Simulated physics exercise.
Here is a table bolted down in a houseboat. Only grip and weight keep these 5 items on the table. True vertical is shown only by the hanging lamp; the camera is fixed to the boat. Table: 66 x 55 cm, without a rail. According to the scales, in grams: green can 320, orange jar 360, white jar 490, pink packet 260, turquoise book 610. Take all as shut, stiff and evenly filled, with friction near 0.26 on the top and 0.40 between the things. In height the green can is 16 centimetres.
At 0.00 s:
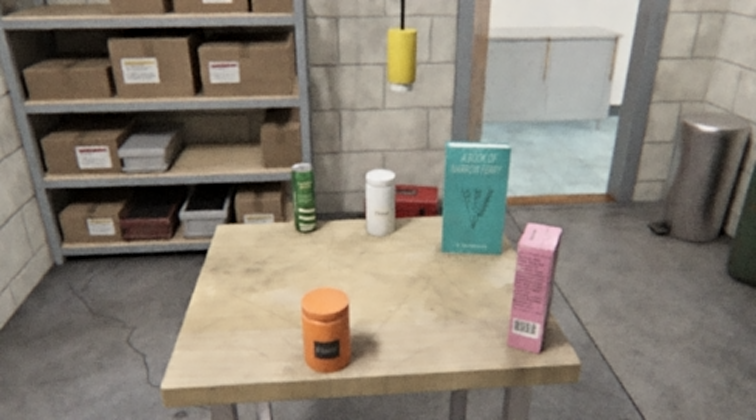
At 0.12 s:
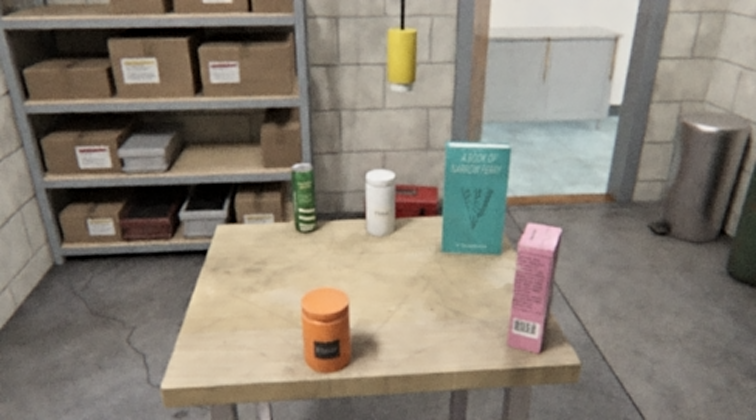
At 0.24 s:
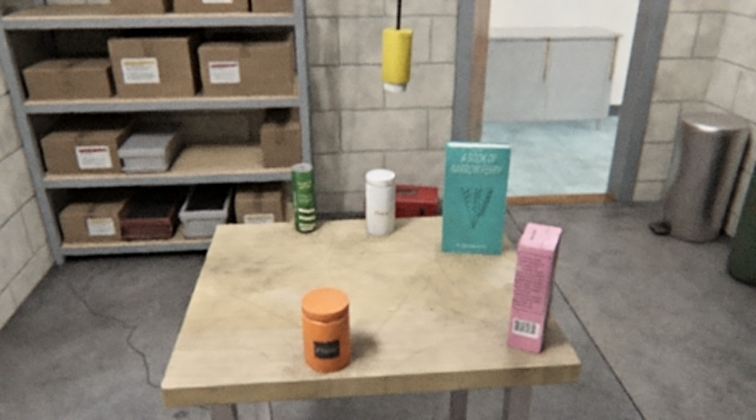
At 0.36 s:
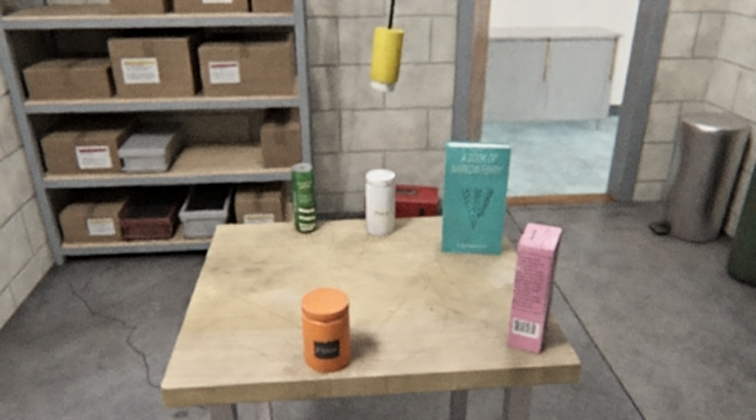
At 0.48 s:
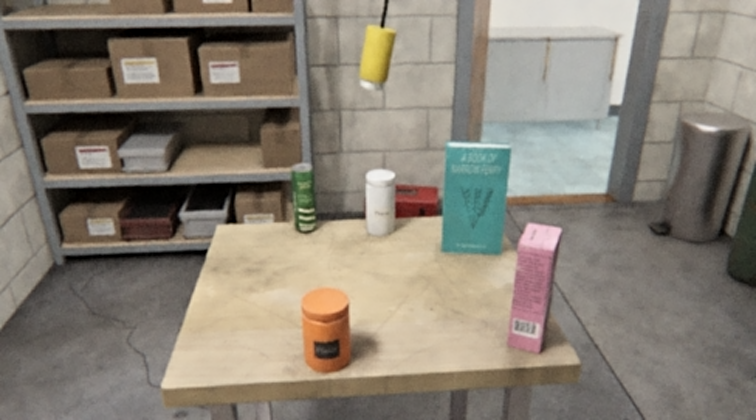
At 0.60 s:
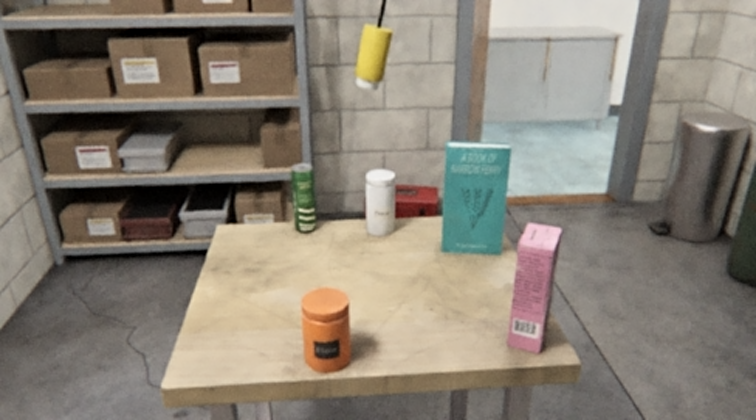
A table with five objects stays still while a yellow hanging lamp swings gradually left.
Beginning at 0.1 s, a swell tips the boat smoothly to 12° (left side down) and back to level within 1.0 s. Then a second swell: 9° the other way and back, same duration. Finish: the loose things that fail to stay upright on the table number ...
They number none.
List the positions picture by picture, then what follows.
In the first picture, boat level; green can (304, 199); orange jar (326, 330).
In the second picture, boat level; turquoise book (474, 200); white jar (380, 203).
In the third picture, heel 2°, left side down; pink packet (534, 288); turquoise book (474, 200).
In the fourth picture, heel 6°, left side down; white jar (380, 203); pink packet (534, 288).
In the fifth picture, heel 10°, left side down; turquoise book (474, 200); white jar (380, 203).
In the sixth picture, heel 12°, left side down; green can (304, 199); orange jar (326, 330).
By 1.20 s, heel 1°, right side down.
By 1.90 s, heel 3°, right side down.
When it is over (2.6 s), all 5 within 5 cm of the start. In the last view, green can near (304, 199), orange jar near (326, 330).
